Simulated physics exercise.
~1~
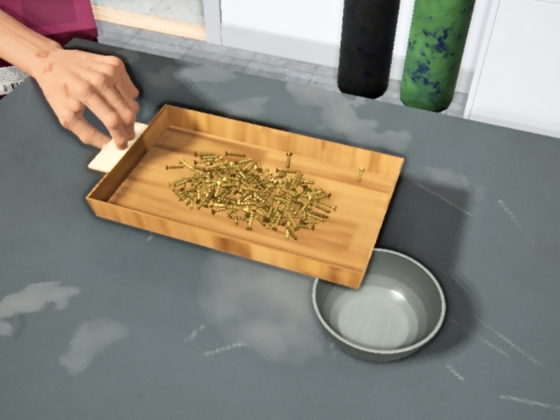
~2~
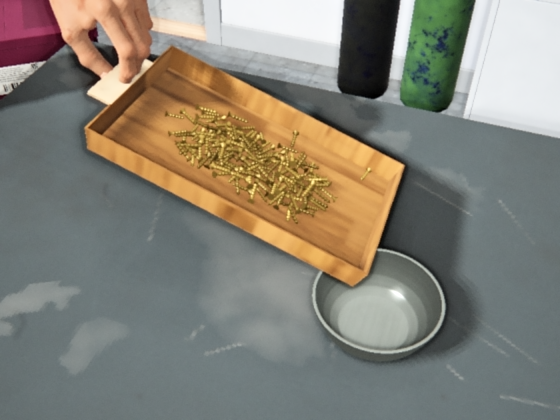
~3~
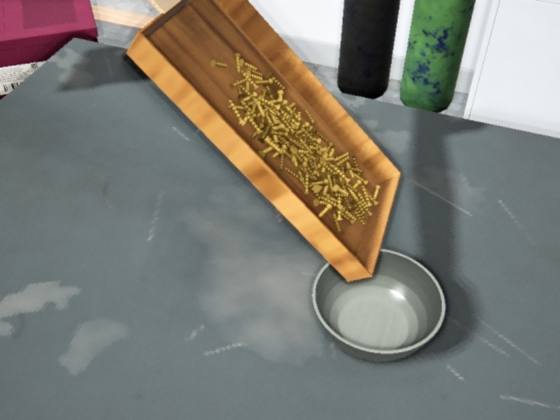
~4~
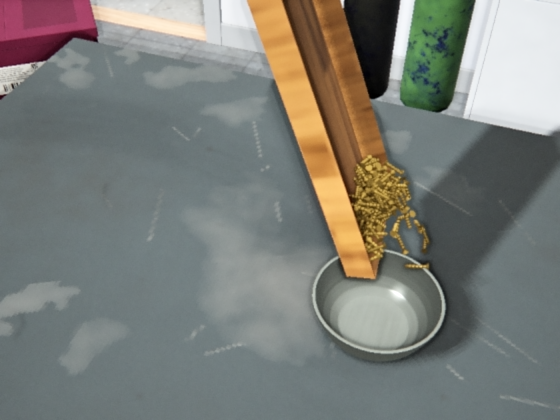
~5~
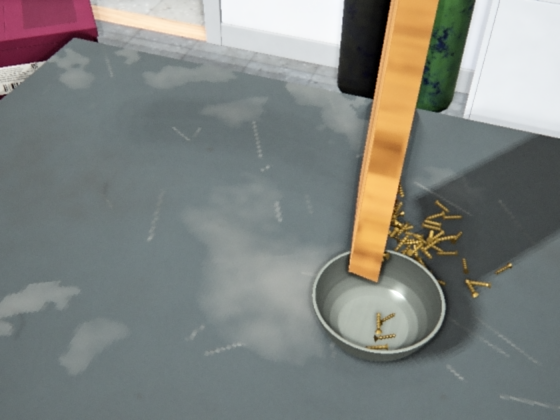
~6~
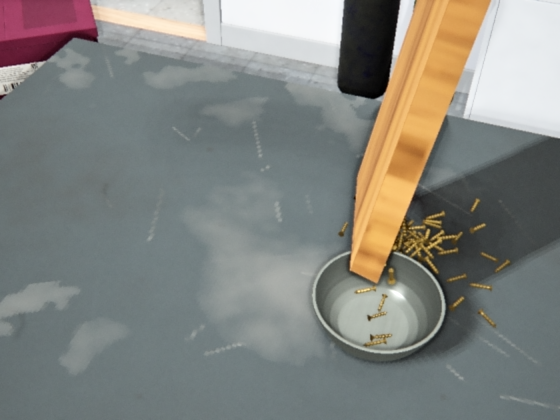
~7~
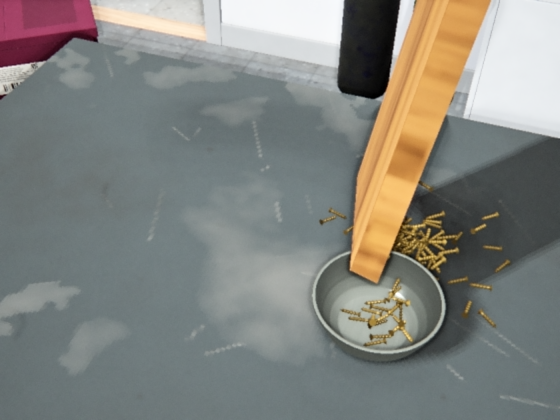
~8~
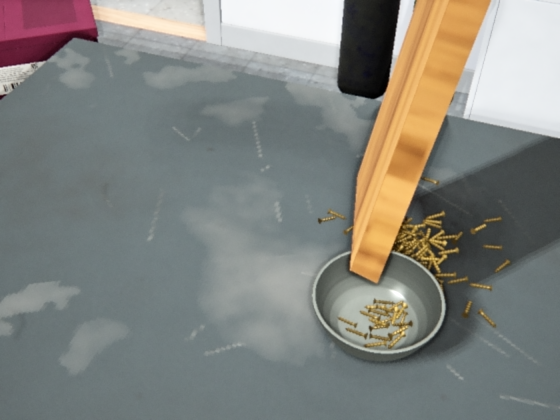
A wooden tray tips brass-coloured screws, most scattering beside the grey bowl, some landing inside.
